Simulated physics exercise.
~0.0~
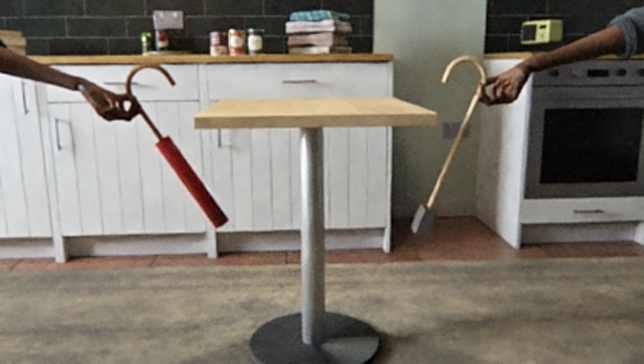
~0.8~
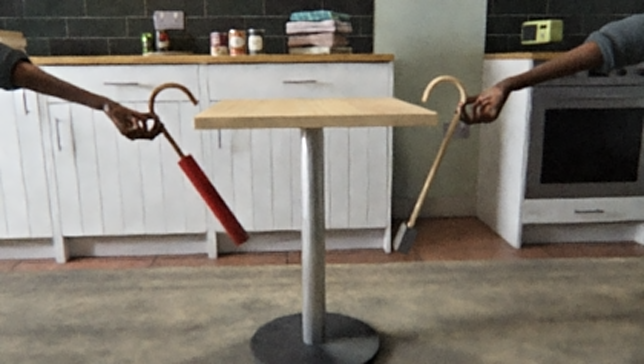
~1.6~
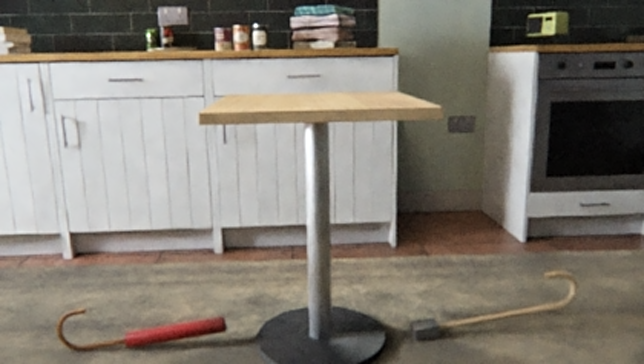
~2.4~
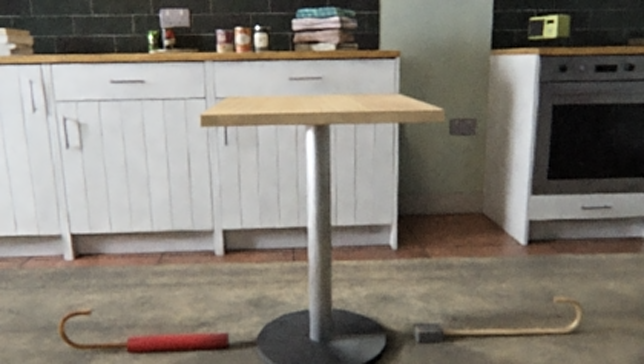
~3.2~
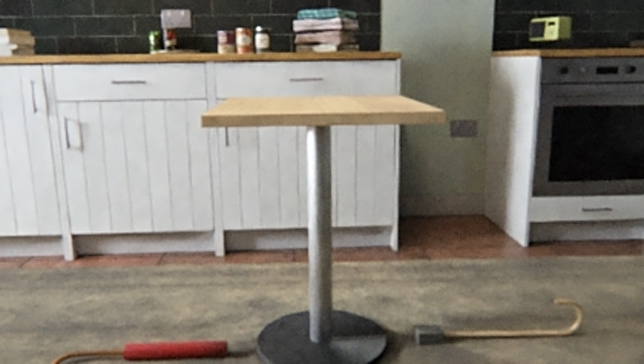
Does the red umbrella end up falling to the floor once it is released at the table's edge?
Yes, the red umbrella falls and ends up lying on the floor to the left of the table's base.
